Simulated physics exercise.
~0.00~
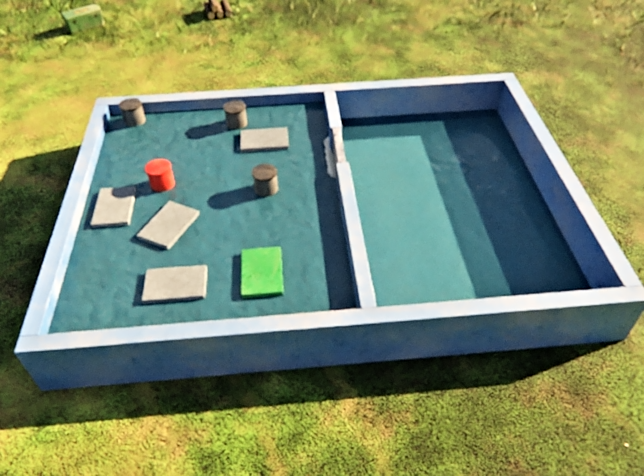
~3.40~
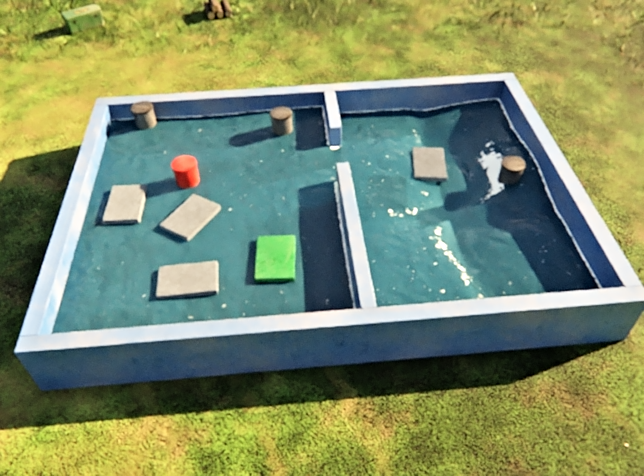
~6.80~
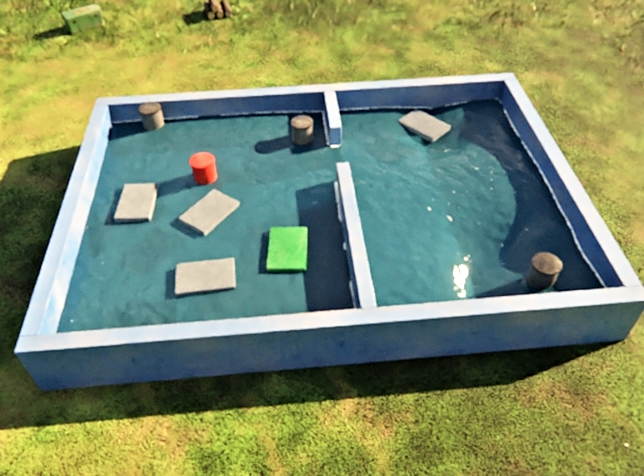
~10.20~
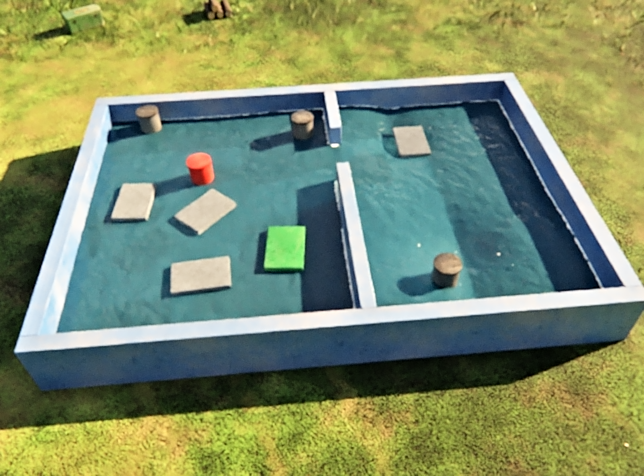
Two settling basins divided by a wall sit on a sunny lawn, seen from above at an angle. The left basin holds a green float, a red pail, several pale grey floats and some brown pails, while the right basin has none. The board in the dividing wall is whipped away, and water surges right, carrying a grey float and a brown pail through the gap. The pail sweeps toward the near right corner, then drifts left, as the float swings about the far side. The green float and red pail shift slightly right but finish afloat in the left basin.
